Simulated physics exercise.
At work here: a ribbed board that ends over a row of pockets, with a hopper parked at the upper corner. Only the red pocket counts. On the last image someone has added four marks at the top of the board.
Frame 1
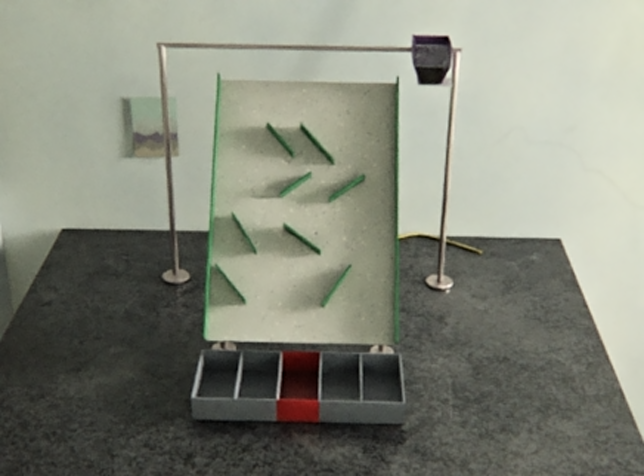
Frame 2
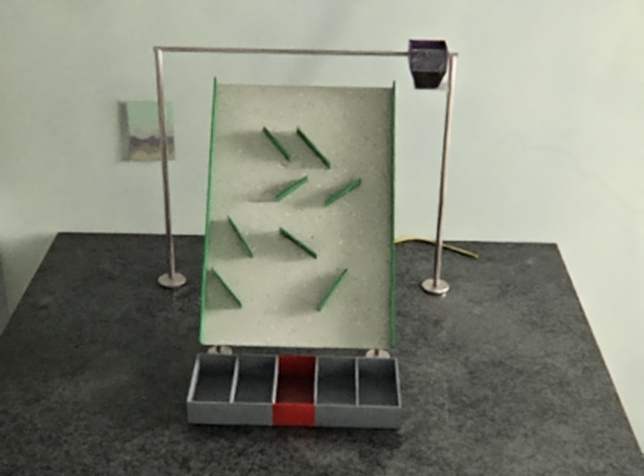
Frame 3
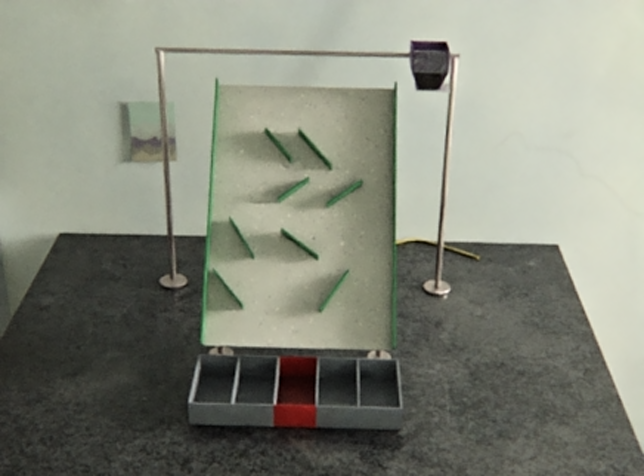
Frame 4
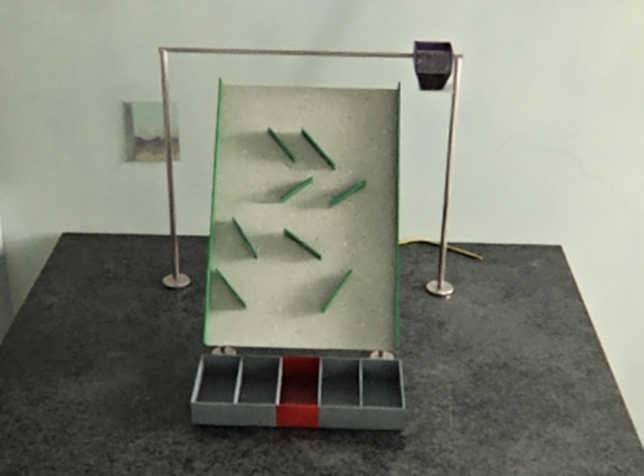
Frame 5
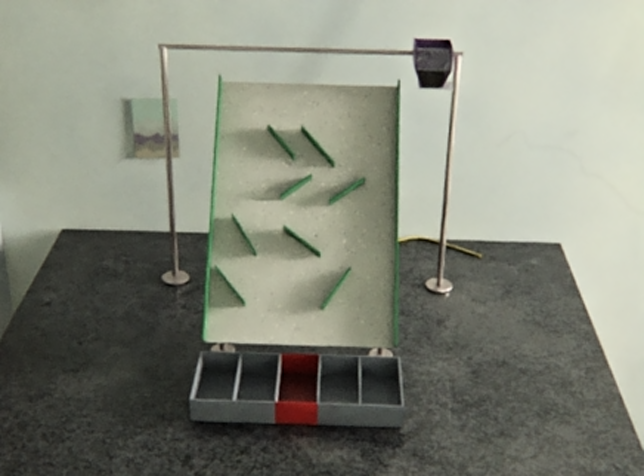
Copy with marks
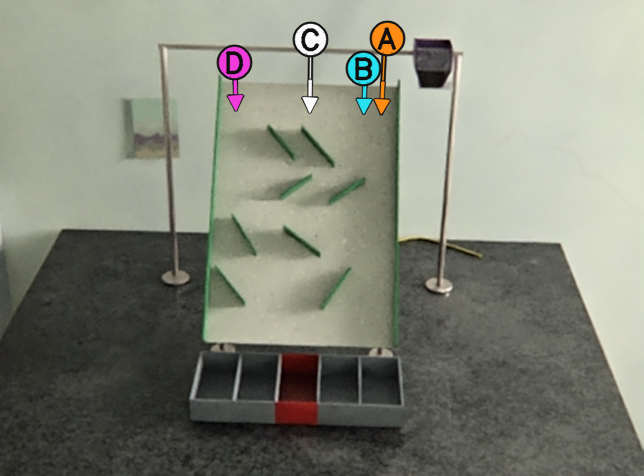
Tilted board with green ribs standing above a row of grey and red pockets, dark hopper at upper right, nothing moving but slight camera shake.
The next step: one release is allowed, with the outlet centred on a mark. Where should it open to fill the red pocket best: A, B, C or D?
It is C.
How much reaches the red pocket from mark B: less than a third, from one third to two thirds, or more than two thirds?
From one third to two thirds.
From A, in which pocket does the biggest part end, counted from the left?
The fifth.
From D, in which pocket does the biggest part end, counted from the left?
It is the third one.
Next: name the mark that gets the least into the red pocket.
The answer is A.
On the marked copy, mark A meets the board at (381, 108); mark B meets the board at (363, 108); mark C meets the board at (309, 106); mark D meets the board at (235, 105).
If A is chosen, about a tenth in the red pocket, roughly a third in other pockets, roughly half outside the box.
If B is chosen, roughly a third in the red pocket, about a tenth in other pockets, roughly half outside the box.
If C is chosen, the larger part in the red pocket, about a tenth in other pockets, about a tenth outside the box.
If D is chosen, roughly half in the red pocket, about a tenth in other pockets, roughly a third outside the box.
